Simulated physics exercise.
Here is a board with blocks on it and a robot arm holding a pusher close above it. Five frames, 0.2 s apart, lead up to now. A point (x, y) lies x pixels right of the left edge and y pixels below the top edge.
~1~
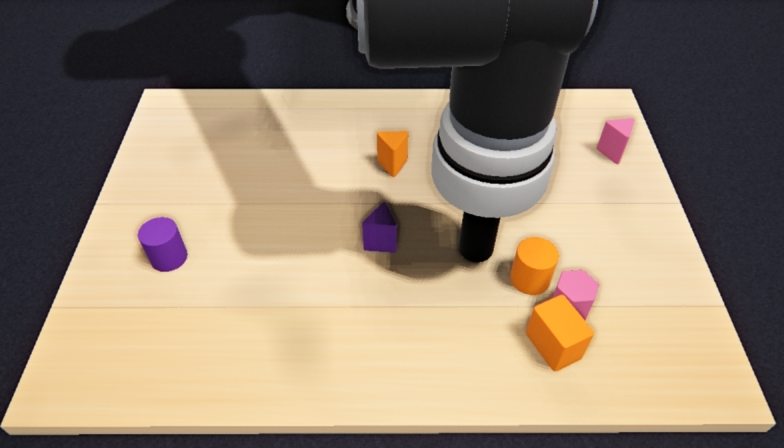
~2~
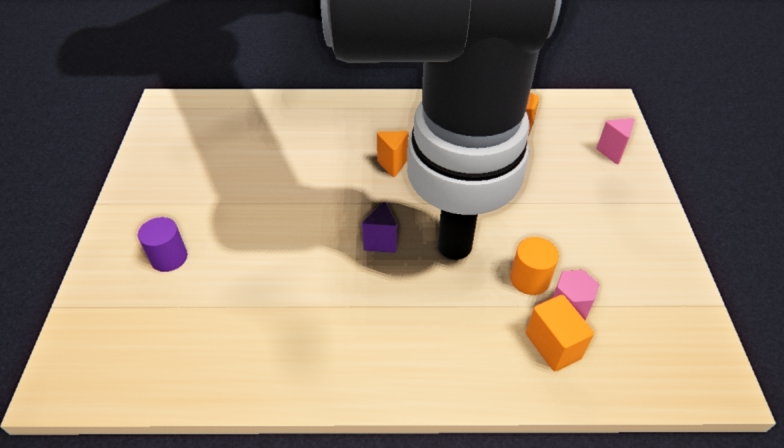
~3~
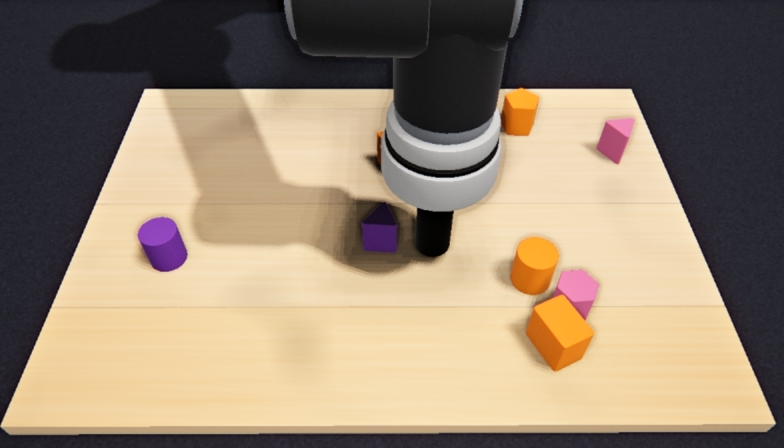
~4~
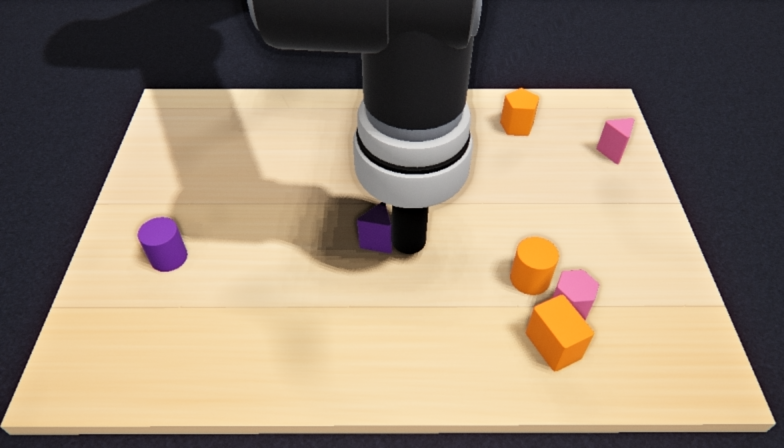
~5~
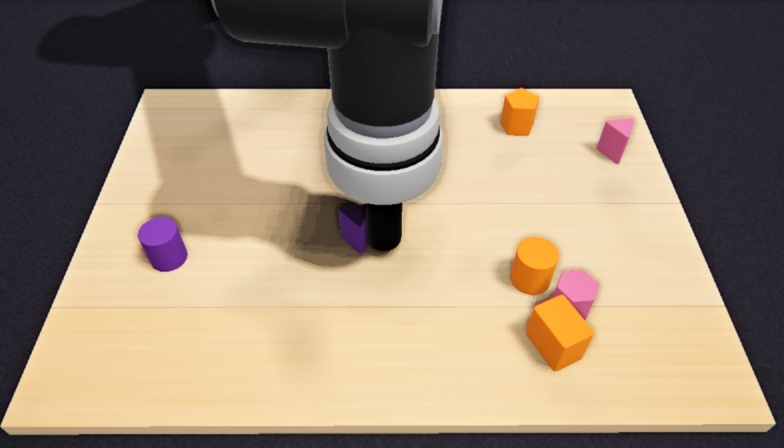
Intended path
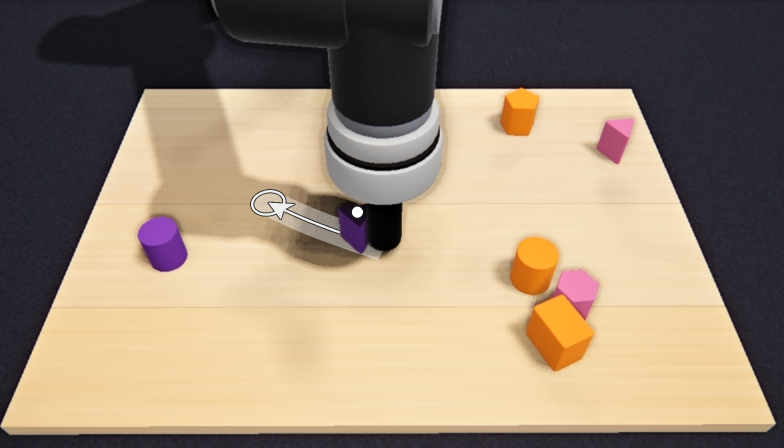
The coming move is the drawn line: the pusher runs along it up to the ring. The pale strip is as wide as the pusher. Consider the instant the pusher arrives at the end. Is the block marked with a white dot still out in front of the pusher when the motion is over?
I'd say yes.
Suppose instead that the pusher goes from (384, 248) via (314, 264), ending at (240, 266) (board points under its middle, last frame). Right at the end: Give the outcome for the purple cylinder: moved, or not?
It is still where it was.
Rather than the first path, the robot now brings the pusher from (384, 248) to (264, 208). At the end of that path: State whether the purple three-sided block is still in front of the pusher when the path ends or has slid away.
The block sits ahead of the pusher.
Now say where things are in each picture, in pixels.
The first picture shows pusher's lower end at (476, 249); purple three-sided block at (381, 216).
The second picture shows pusher at (455, 247); blocks still.
The third picture shows pusher at (432, 244); blocks still.
The fourth picture shows pusher at (409, 241); purple three-sided block at (377, 215).
The fifth picture shows pusher at (384, 238); purple three-sided block at (357, 212).
Drawn move, from (384, 248) via (323, 226), ending at (268, 203); the dot is on the purple three-sided block.
On the path given first. One third of the way, pusher at (341, 223); purple three-sided block at (314, 198).
Two thirds of the way, pusher at (302, 209); purple three-sided block at (274, 184).
At the end, pusher at (266, 193); purple three-sided block at (237, 169), turned 10° anticlockwise.
